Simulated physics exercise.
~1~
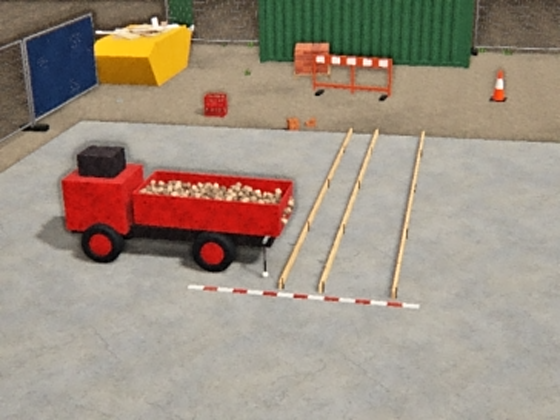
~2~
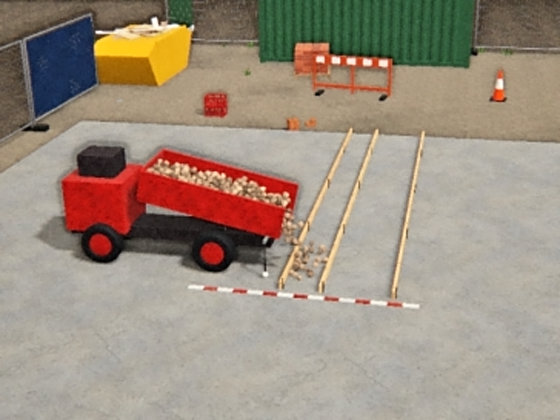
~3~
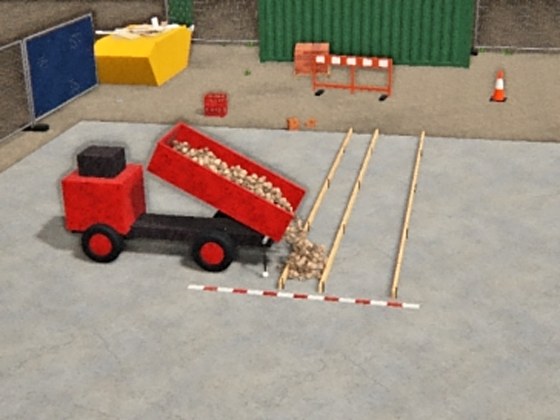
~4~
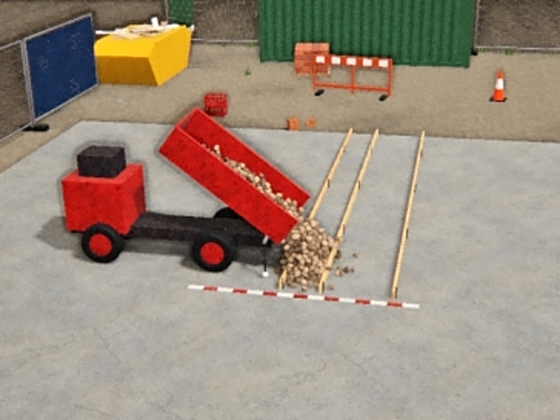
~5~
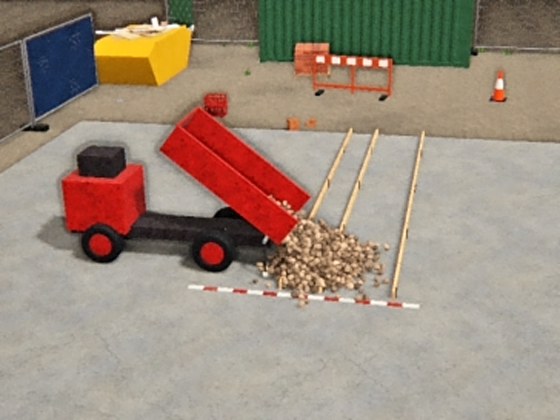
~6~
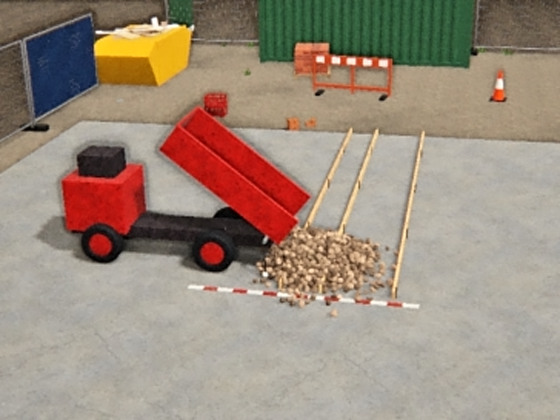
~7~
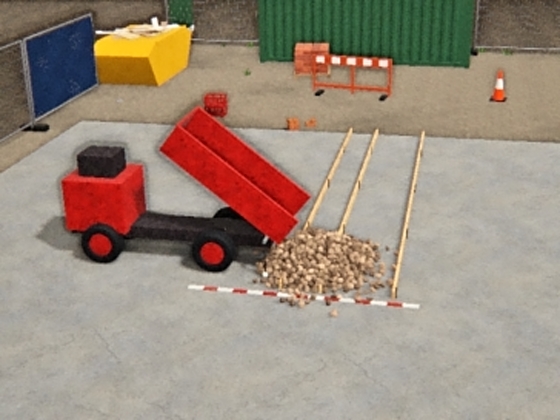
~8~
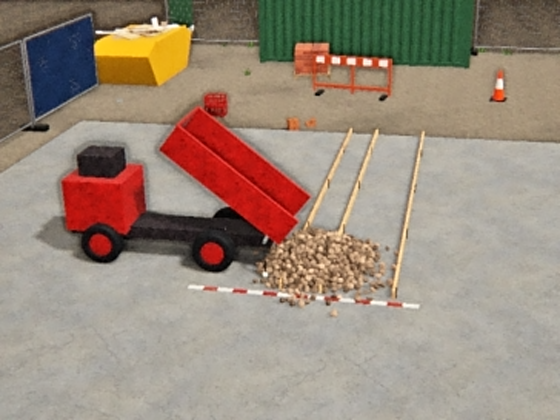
The red truck's bed, full of brown stones, tipped up toward the right and stayed raised as the load slid out onto the concrete, spreading over the wooden planks into a wide, low heap, leaving the bed looking empty.
